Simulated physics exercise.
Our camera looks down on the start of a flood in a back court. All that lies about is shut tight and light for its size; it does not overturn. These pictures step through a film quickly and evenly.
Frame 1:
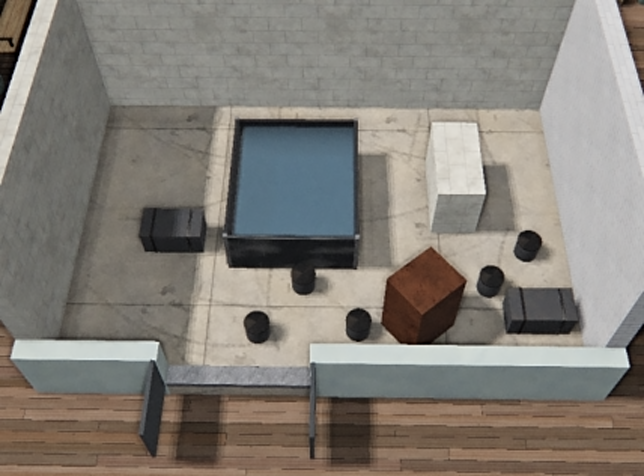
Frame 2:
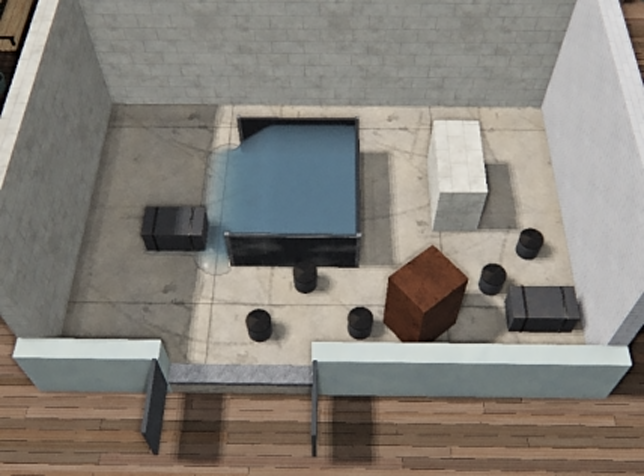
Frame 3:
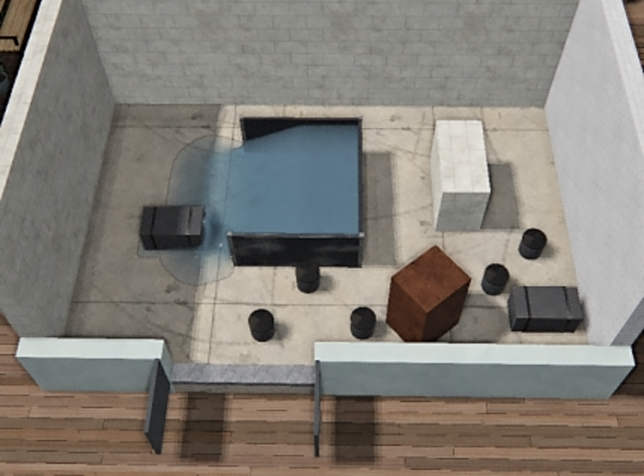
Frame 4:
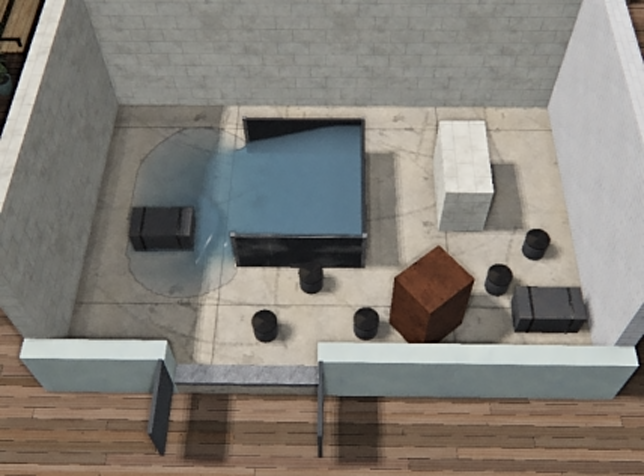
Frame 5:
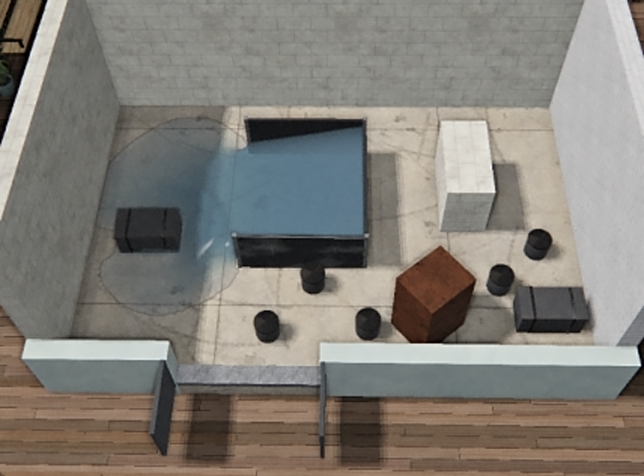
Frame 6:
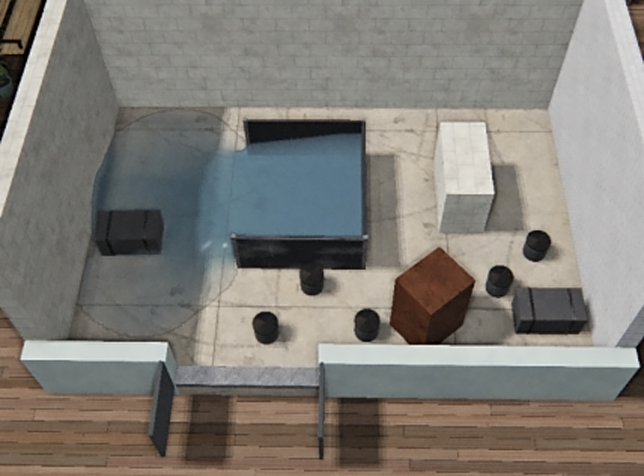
The clip opens on a walled court with a full tank of blue water, dark trunks, small pails, a white block and a brown block. The tank's left side gives way and water spreads leftward across the floor, surrounding the nearby dark trunk, then pushing it toward the left wall.
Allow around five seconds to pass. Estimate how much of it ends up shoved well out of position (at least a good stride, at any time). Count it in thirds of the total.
Within the middle band.
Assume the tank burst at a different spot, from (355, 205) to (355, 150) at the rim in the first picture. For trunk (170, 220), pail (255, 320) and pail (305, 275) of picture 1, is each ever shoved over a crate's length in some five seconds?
Well, in order they come out as under that mark, beyond that mark and under that mark.
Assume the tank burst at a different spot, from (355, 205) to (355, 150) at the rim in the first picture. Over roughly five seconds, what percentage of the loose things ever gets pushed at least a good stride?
Estimate: Roughly 70 per cent.
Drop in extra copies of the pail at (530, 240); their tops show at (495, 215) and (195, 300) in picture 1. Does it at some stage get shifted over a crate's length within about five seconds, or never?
First: Stays short of it; second: Covers that distance.
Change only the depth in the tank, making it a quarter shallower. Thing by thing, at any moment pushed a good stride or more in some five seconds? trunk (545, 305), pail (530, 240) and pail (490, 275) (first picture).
Object 1: Stayed below the mark. Object 2: Stayed below the mark. Object 3: Stayed below the mark.
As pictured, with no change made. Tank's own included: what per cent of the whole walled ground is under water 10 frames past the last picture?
Wet share: Around 40 %.
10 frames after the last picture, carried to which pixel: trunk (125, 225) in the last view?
Look for it near pixel (106, 305).
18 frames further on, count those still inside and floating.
The tally stands at 0.
A moment on, 1 of 7 are well off their spots; 0 afloat.
Next, 1 of 7 are well off their spots; 1 afloat.
Later, 3 of 7 are well off their spots; 0 afloat.
In the end, 4 of 7 are well off their spots, and 4 have been at some point; 1 afloat.
